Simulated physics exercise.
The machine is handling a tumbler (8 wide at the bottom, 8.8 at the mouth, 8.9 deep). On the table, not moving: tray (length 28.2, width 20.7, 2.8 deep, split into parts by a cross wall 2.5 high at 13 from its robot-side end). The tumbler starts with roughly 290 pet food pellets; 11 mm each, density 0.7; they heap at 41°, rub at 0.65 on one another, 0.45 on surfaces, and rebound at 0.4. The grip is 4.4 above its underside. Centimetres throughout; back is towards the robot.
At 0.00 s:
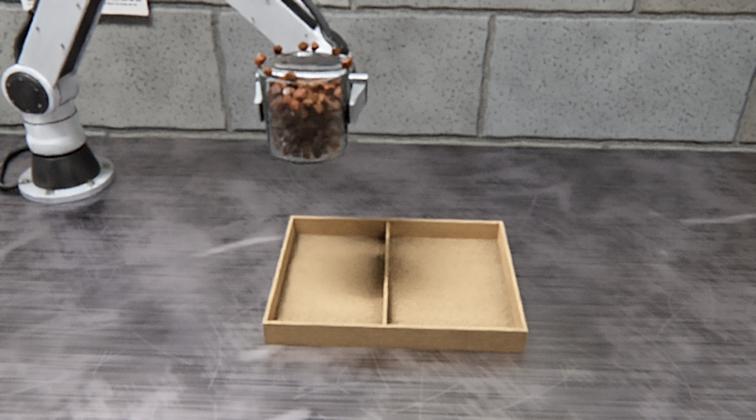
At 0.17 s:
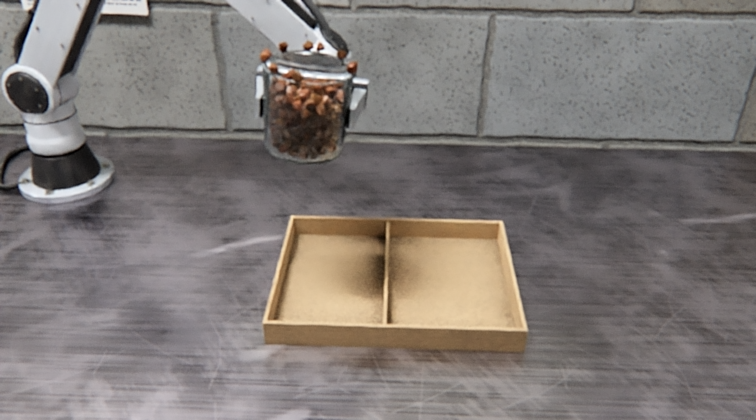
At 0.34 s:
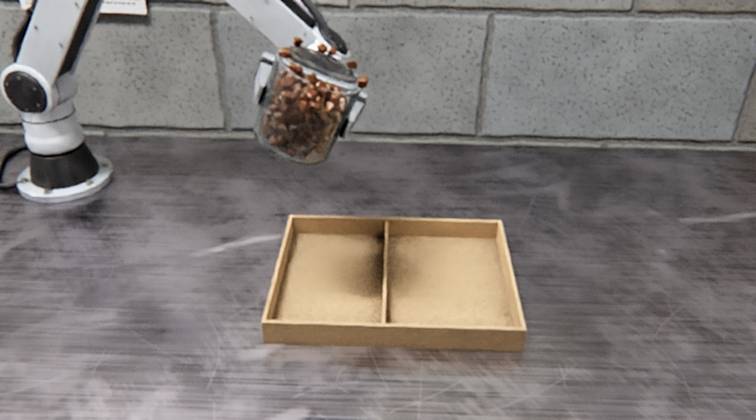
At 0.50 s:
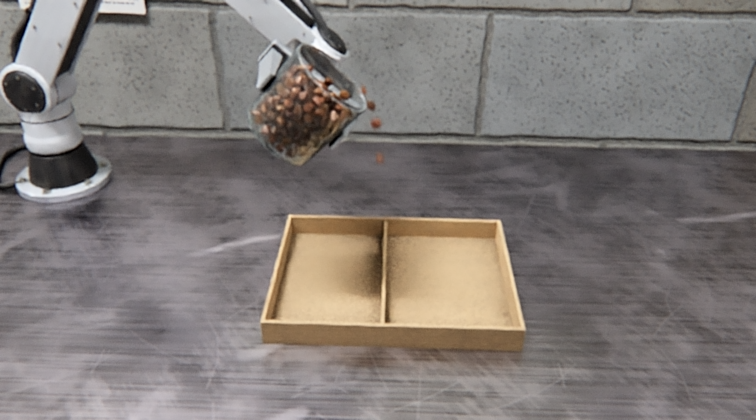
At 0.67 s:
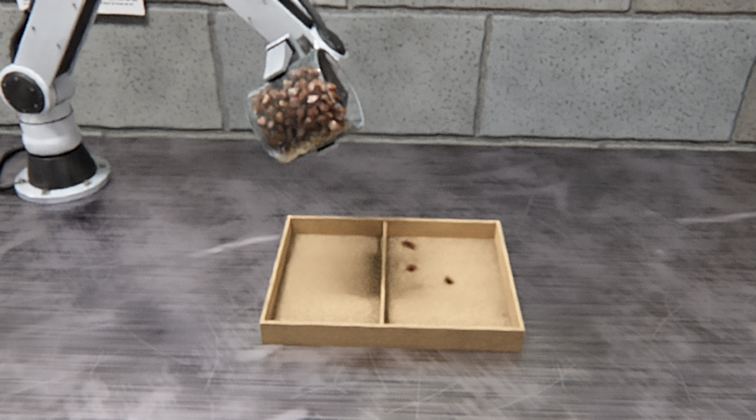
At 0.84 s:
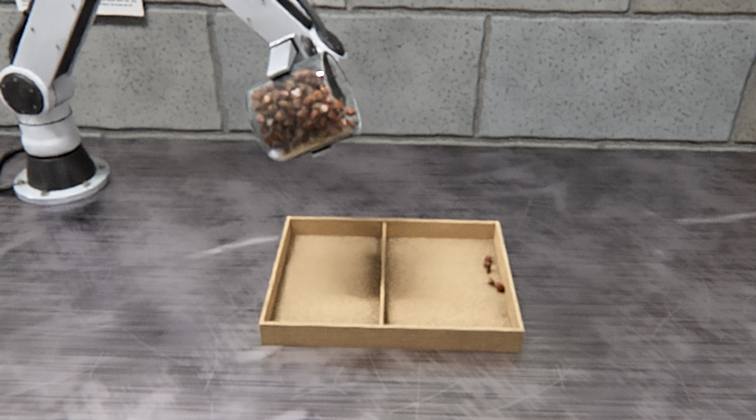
Above a divided tray, a robot arm tilts a clear tumbler, dropping a few brown pellets.
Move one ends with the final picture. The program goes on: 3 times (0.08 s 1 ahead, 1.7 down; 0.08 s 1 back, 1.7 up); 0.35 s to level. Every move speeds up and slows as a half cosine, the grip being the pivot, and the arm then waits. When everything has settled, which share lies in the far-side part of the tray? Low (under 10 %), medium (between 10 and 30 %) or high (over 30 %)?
A low share, under 10 %, ends in the far-side part of the tray.
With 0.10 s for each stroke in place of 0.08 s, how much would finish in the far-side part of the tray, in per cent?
It would be near 0 per cent.
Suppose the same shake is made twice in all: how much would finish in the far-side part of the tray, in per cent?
In that case some 5 per cent.
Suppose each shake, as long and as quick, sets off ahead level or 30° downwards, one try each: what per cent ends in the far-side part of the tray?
About 20 and 10 per cent.
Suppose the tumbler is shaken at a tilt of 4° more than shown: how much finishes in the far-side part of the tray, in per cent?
Some 5 per cent.
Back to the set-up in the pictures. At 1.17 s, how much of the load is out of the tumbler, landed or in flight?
Some 0 per cent.
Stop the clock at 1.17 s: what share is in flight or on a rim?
Some 1 per cent.
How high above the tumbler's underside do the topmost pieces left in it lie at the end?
About 9.0 cm.
After 1.17 s, tilted 65° forward, highest piece 27 above the table; 280 in the tumbler, 4 in the far-side part, 3 in flight or on a rim.
After 1.50 s, tilted 30° forward, highest piece 27 above the table; 277 in the tumbler, 10 in the far-side part.
After 1.87 s, level, highest piece 28 above the table; 277 in the tumbler, 10 in the far-side part.
After 2.92 s, level, highest piece 28 above the table; 277 in the tumbler, 10 in the far-side part.
At rest, 277 in the tumbler, 10 in the far-side part. That is 3 % in the far-side part of the tray.
